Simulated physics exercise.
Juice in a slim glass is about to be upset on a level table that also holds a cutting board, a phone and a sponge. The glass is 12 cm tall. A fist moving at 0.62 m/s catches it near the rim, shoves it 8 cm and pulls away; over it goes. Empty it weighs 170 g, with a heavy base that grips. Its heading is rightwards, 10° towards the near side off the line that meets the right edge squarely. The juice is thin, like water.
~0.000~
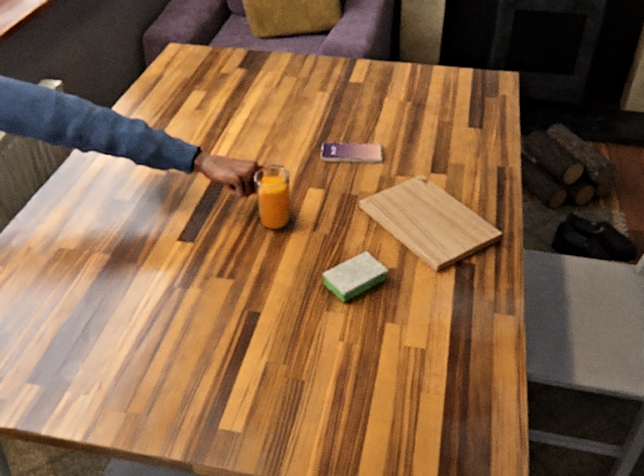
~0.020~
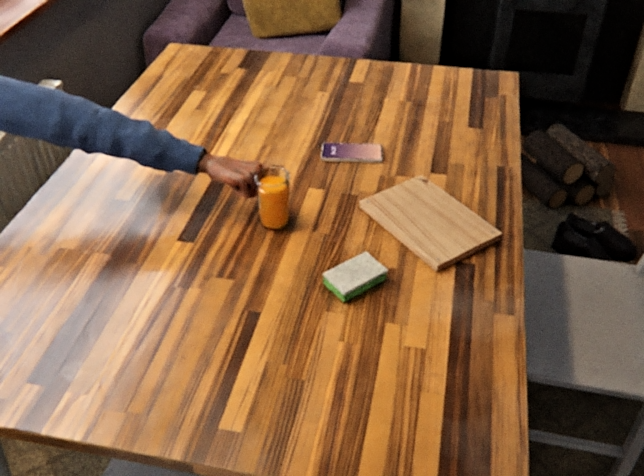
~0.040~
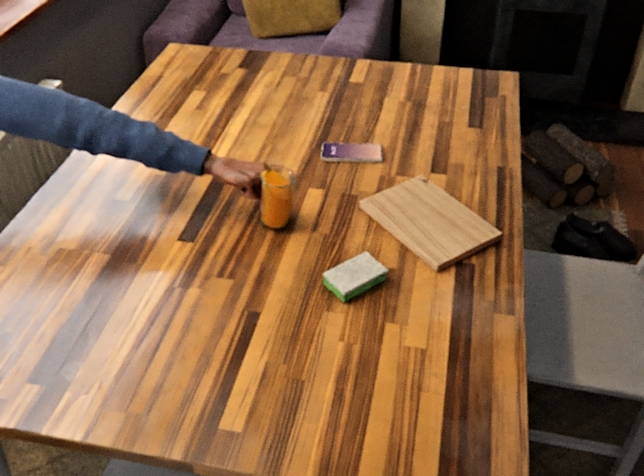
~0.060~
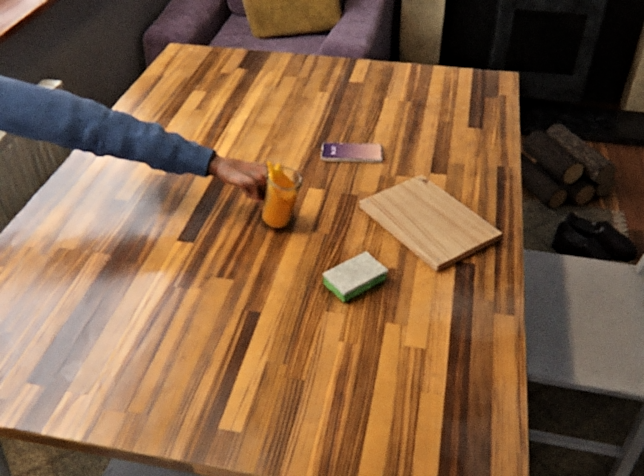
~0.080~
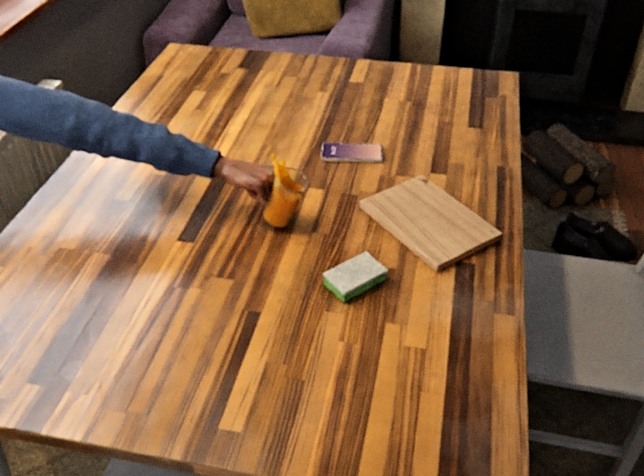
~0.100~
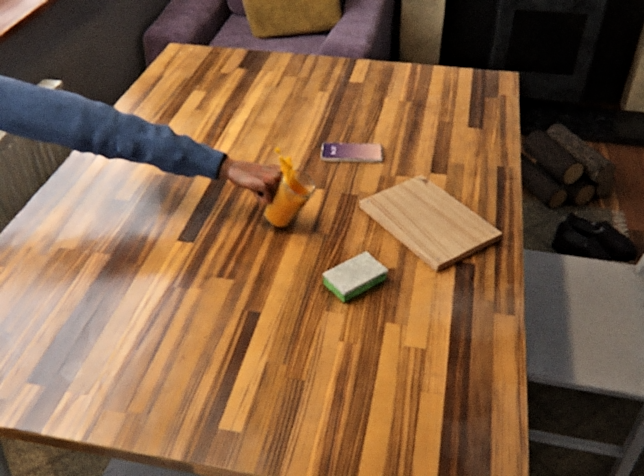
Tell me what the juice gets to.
The cutting board ends up wet, the phone keeps dry, the sponge ends up wet.
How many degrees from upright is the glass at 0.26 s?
About 88°.
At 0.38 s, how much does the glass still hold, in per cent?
Some 38 per cent.
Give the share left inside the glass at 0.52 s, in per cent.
About 22 per cent.
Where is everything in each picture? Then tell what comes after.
The first frame shows tilt 0°; the fist is at (245, 175); surface from (258, 182) to (287, 186); the cutting board is at (429, 216); the phone is at (352, 151); the sponge is at (355, 271).
The second frame shows tilt 0°; the fist is at (250, 176); surface from (258, 182) to (287, 186).
The third frame shows tilt 7°; the fist is at (256, 178); surface from (264, 173) to (288, 186).
The fourth frame shows tilt 14°; the fist is at (261, 179); surface from (271, 172) to (297, 190); 2 per cent is over the edge.
The fifth frame shows tilt 21°; the fist is at (266, 180); surface from (274, 185) to (304, 191); 3 per cent is over the edge.
The sixth frame shows tilt 29°; the fist is at (272, 181); surface from (276, 191) to (310, 193); 3 per cent is over the edge.
After 0.26 s the tilt is 88° and 74 per cent is in the glass, 0 has run off the table; wet so far, nothing.
After 0.38 s the tilt is 88° and 38 per cent is in the glass, 0 has run off the table; wet so far, cutting board, sponge.
After 0.52 s the tilt is 88° and 23 per cent is in the glass, 0 has run off the table; wet so far, cutting board, sponge.
After 0.76 s the tilt is 88° and 12 per cent is in the glass, 9 has run off the table; wet so far, cutting board, sponge.
In the end 5 per cent is in the glass, 28 has run off the table; wet so far, cutting board, sponge.
